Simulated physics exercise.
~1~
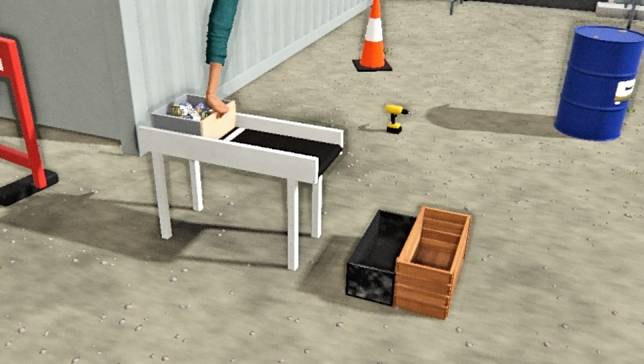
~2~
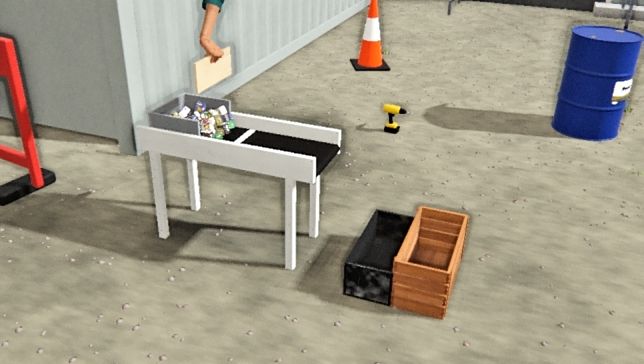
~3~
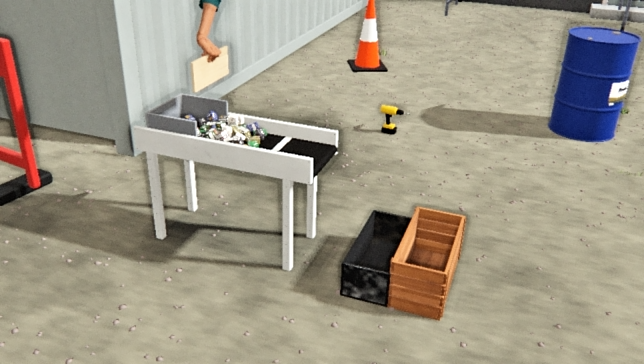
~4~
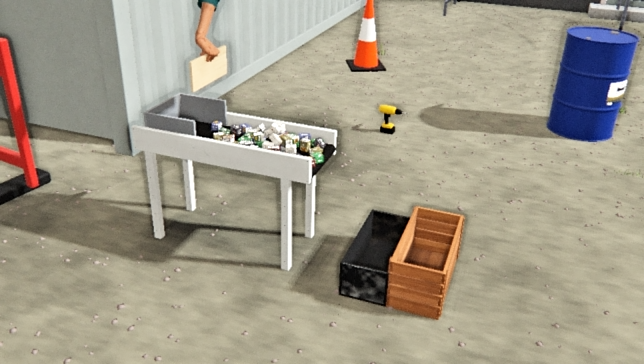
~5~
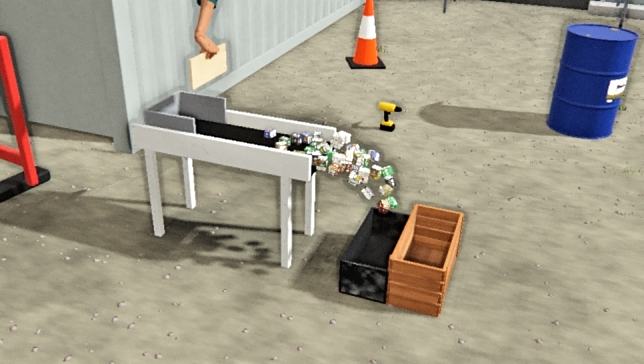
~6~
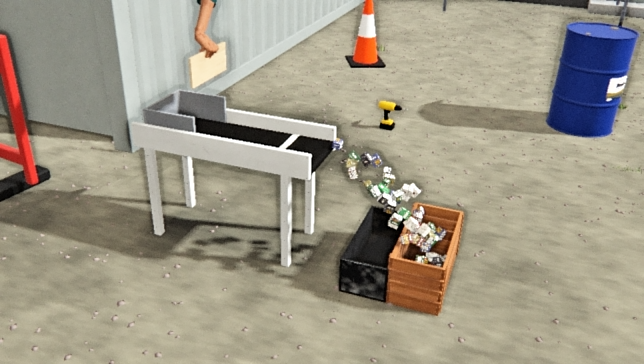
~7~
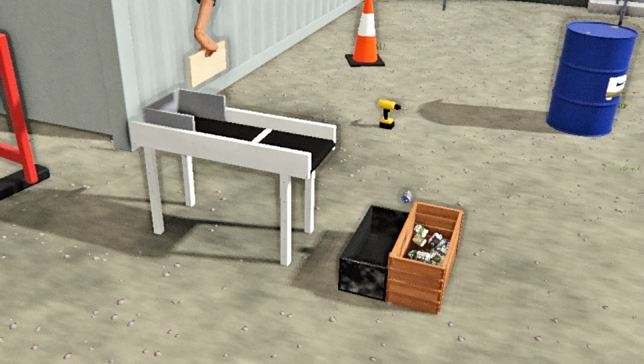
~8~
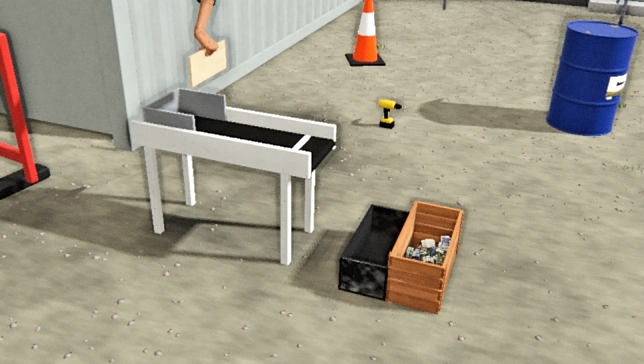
A hand in a green sleeve lifts a pale panel from the front of a grey pen on a white-framed table and holds it above. The small cartons heaped inside ride out to the right along a black belt, spreading into a long line as its white stripe travels too. Reaching the end, they spill off in a stream, tumbling and curving down to the right. They pass over the long black box and drop into the wooden tote beyond it, with a last straggler still in the air. Finally the cartons lie settled in the tote, while the black box looks empty.
